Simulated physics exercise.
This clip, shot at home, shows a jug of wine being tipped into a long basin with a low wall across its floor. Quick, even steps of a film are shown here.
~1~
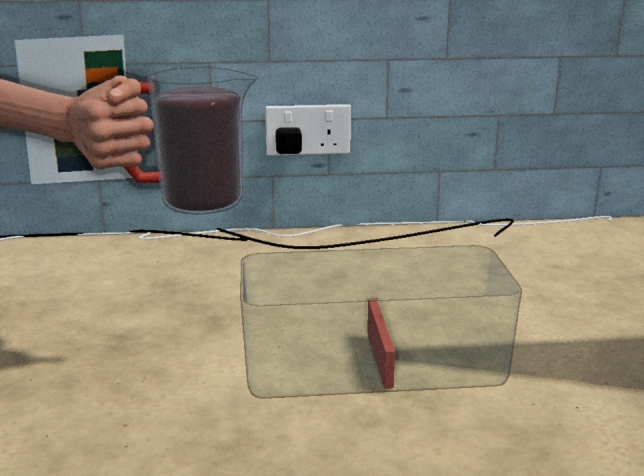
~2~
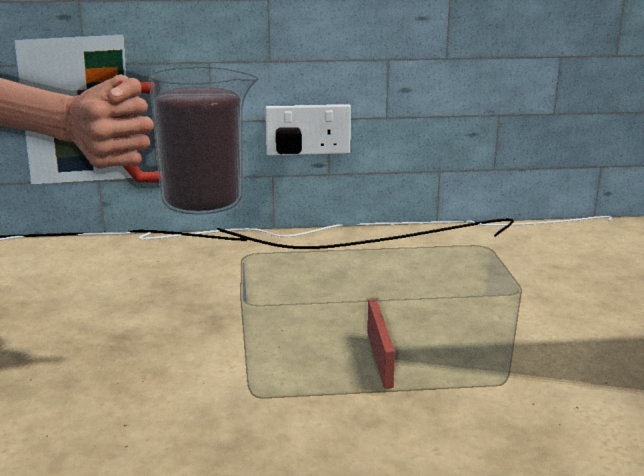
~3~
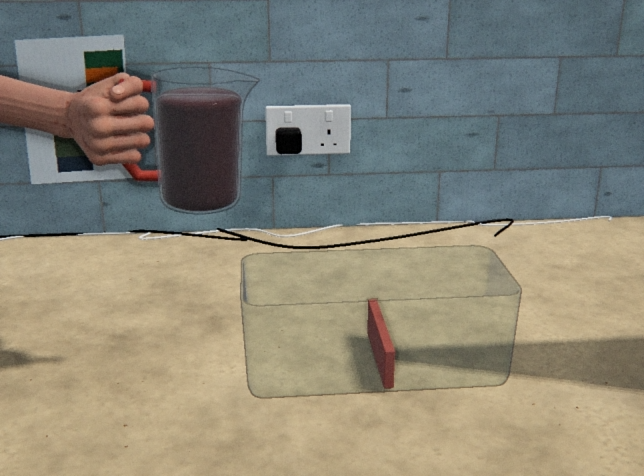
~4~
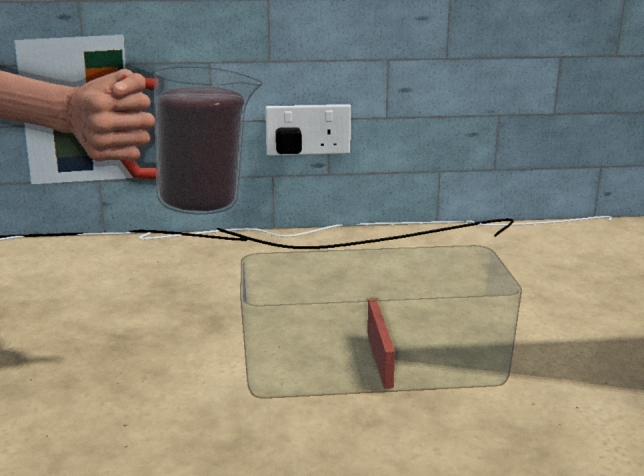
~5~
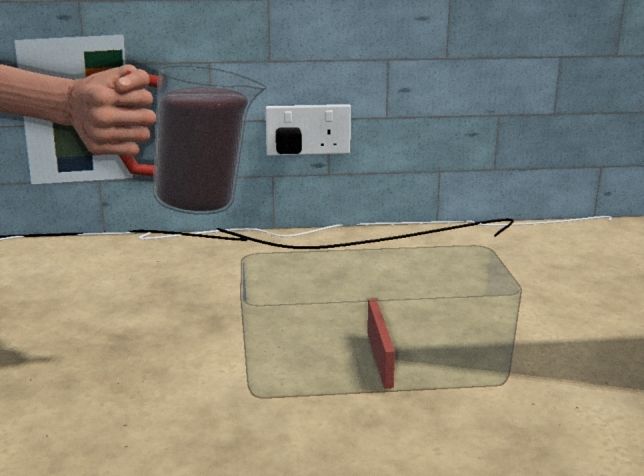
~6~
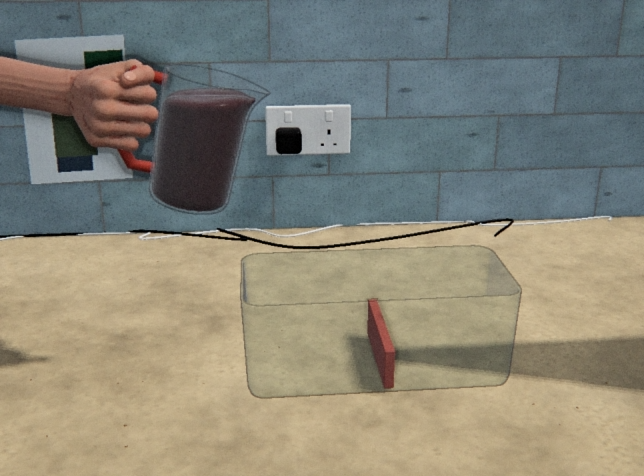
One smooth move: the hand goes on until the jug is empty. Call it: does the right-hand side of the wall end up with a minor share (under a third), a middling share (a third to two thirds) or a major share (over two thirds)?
The right side gets a minor share.
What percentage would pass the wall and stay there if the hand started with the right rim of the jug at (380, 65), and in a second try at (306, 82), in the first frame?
Estimate, in order: 90 and 65 per cent.
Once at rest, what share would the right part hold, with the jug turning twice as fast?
I'd say close to 5 %.
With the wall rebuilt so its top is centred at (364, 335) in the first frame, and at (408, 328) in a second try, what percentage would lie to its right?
First try 20 per cent, second try 5 per cent.
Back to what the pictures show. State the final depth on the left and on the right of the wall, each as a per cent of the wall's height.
On the left it is 60 per cent, on the right 0.
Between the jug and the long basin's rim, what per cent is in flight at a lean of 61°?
Roughly 10 in a hundred.
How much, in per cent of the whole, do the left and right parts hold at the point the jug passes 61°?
Left side: 0 in a hundred; right side: 0 in a hundred.
A moment on, the tilt is 61° and 87 per cent is still to pour, 2 is left of the wall and 0 right of it.
Next, the tilt is 90° and 47 per cent is still to pour, 33 is left of the wall and 0 right of it.
Then the tilt is 97° and 10 per cent is still to pour, 79 is left of the wall and 2 right of it.
Later the tilt is 97° and 1 per cent is still to pour, 92 is left of the wall and 3 right of it.
In the end 94 per cent lies left of the wall, 3 right of it and 2 outside.
